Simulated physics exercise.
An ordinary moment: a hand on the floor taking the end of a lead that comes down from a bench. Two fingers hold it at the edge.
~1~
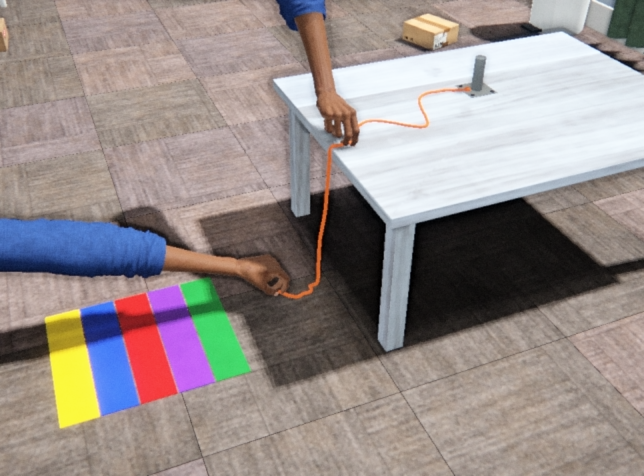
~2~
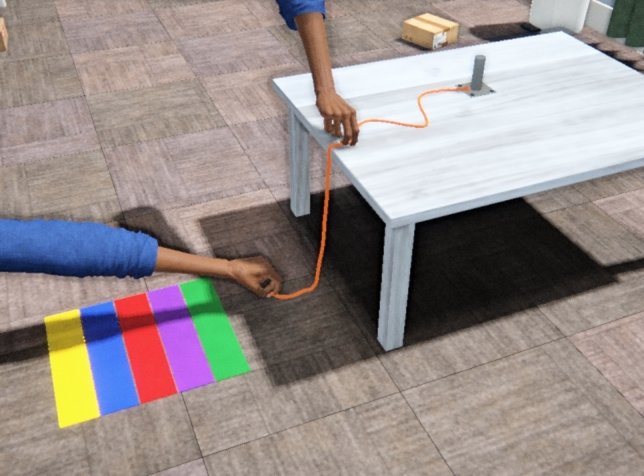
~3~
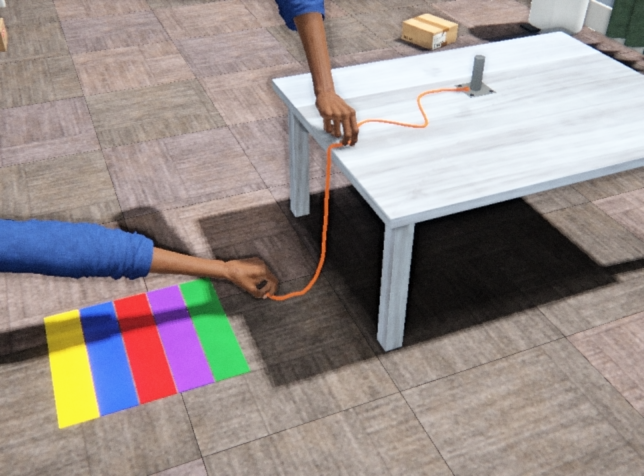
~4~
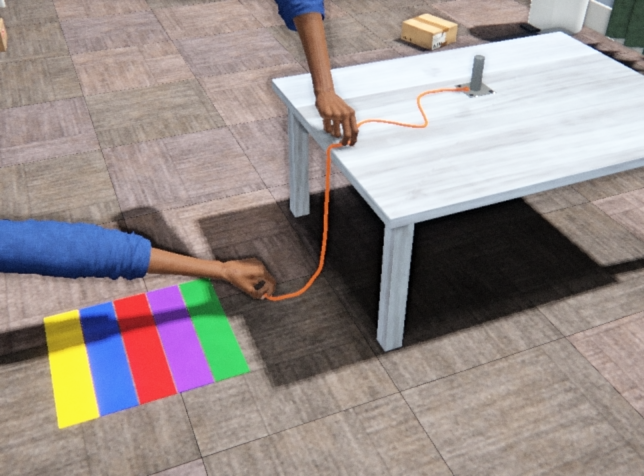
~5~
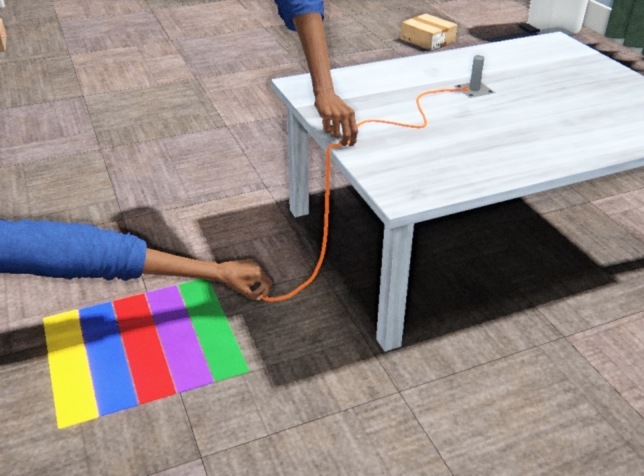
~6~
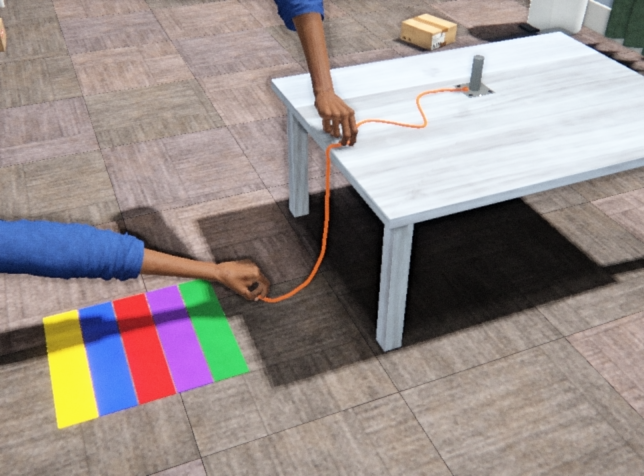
On the carpeted floor beside a white table, a hand drew the end of an orange cord slightly left toward the green stripe of a colored mat, while another hand stayed at the table's edge.
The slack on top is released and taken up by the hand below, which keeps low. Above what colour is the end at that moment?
The end stops over the blue strip.
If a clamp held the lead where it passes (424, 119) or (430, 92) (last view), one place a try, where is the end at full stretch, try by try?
About (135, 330) and (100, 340).
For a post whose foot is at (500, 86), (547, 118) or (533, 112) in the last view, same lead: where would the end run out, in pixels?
Near (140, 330), (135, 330) and (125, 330).
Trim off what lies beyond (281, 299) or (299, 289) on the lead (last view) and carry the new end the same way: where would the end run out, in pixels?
Near (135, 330) and (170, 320).
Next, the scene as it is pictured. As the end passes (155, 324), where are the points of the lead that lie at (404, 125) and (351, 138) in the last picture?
They go to (358, 126) and to (312, 171).
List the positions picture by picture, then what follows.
End (279, 292); green (226, 357); purple (191, 367); red (154, 378); blue (116, 389); yellow (76, 400), in the first picture.
End (272, 293); lead through (437, 91) (426, 118) (369, 121) (330, 151) (325, 219) (317, 276), in the second picture.
End (268, 294), in the third picture.
End (266, 295); lead through (436, 92) (425, 118) (369, 121) (330, 151) (326, 219) (315, 277), in the fourth picture.
End (261, 296), in the fifth picture.
End (259, 296); lead through (436, 92) (424, 118) (368, 121) (329, 151) (327, 219) (311, 278), in the sixth picture.
Early on, end near (155, 324); over red.
Midway, end near (118, 334); over blue.
At the end of the slack, end near (96, 340); over blue. It gets as far as the blue strip.
